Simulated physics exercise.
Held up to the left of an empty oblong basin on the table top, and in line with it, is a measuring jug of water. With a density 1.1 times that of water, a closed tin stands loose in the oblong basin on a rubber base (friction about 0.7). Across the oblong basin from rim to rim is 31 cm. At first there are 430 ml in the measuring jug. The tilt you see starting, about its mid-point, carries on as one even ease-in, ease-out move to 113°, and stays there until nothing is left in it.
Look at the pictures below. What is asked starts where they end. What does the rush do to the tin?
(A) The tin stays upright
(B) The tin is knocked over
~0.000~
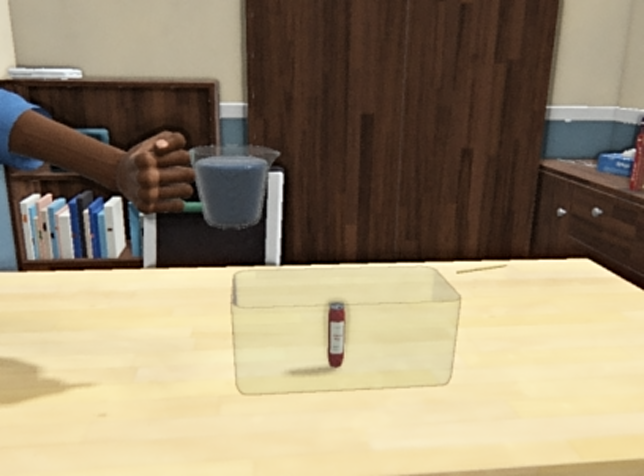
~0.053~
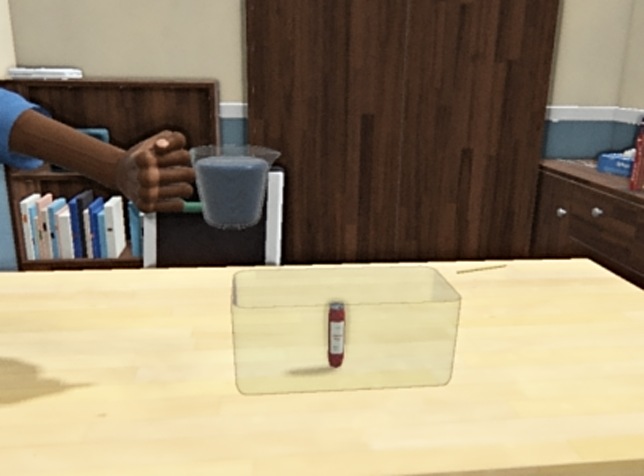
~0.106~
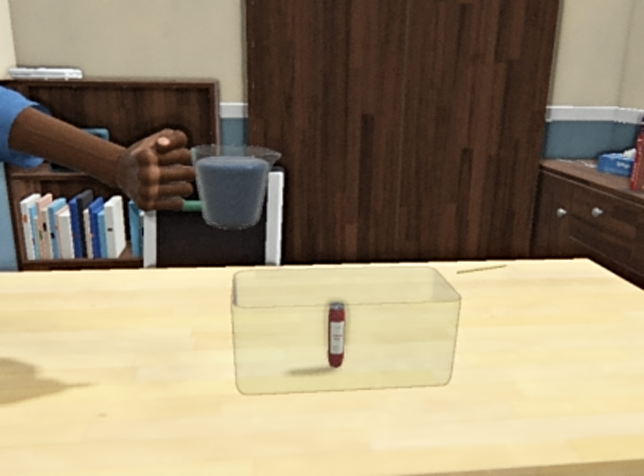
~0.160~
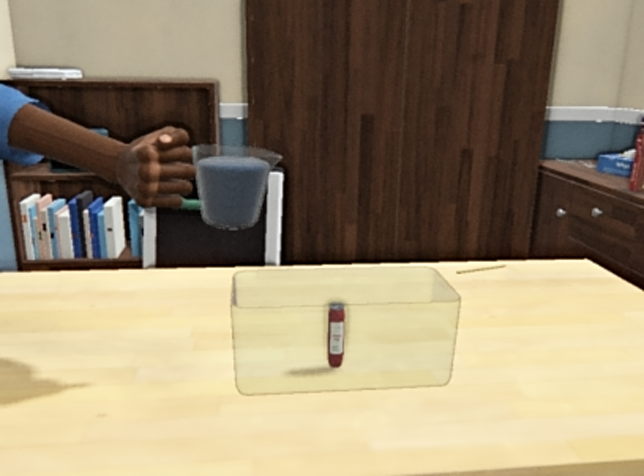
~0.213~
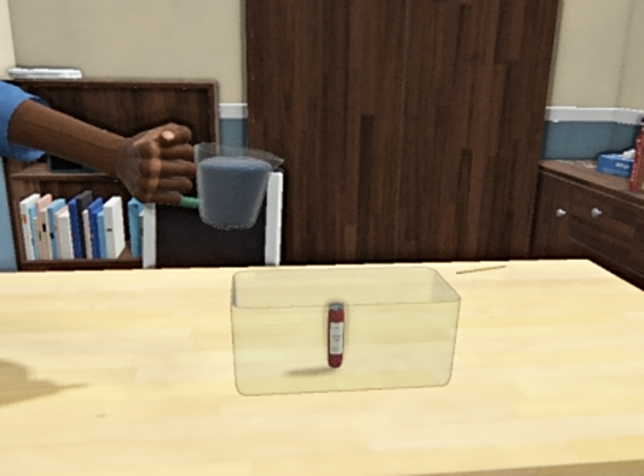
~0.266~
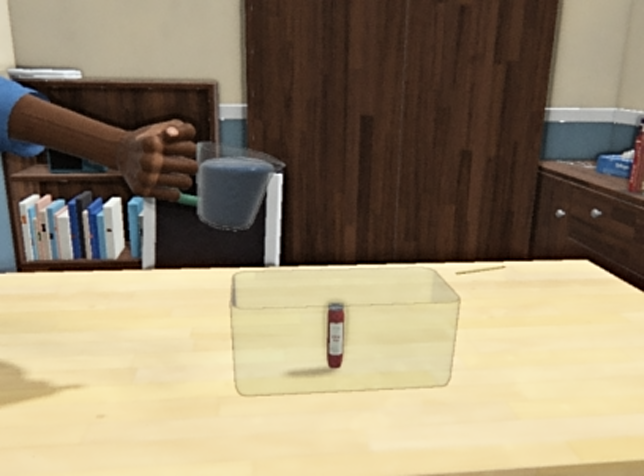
Answer: B.
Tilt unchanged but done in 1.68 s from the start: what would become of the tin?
With that tilt, the tin tips.
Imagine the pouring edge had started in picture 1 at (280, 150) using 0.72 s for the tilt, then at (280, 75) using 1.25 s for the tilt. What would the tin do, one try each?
In the first try it comes down; in the second it comes down.
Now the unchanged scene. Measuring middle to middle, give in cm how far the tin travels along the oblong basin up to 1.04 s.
Reading: Roughly 4 cm.
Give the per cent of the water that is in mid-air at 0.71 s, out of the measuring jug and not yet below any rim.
I'd say close to 24 per cent.
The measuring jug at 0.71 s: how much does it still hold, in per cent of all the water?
Around 64 percent.
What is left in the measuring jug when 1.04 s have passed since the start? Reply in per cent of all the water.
Close to 7 percent of the total.
After 0.71 s the tilt is 69° and 65 per cent is still to pour; the tin stands where it began.
After 1.04 s the tilt is 105° and 7 per cent is still to pour; the tin leans 24°.
After 1.38 s the tilt is 113° and 0 per cent is still to pour; the tin lies on its side.
After 1.75 s the tilt is 113° and 0 per cent is still to pour; the tin lies on its side.
In the end the tin lies on its side.
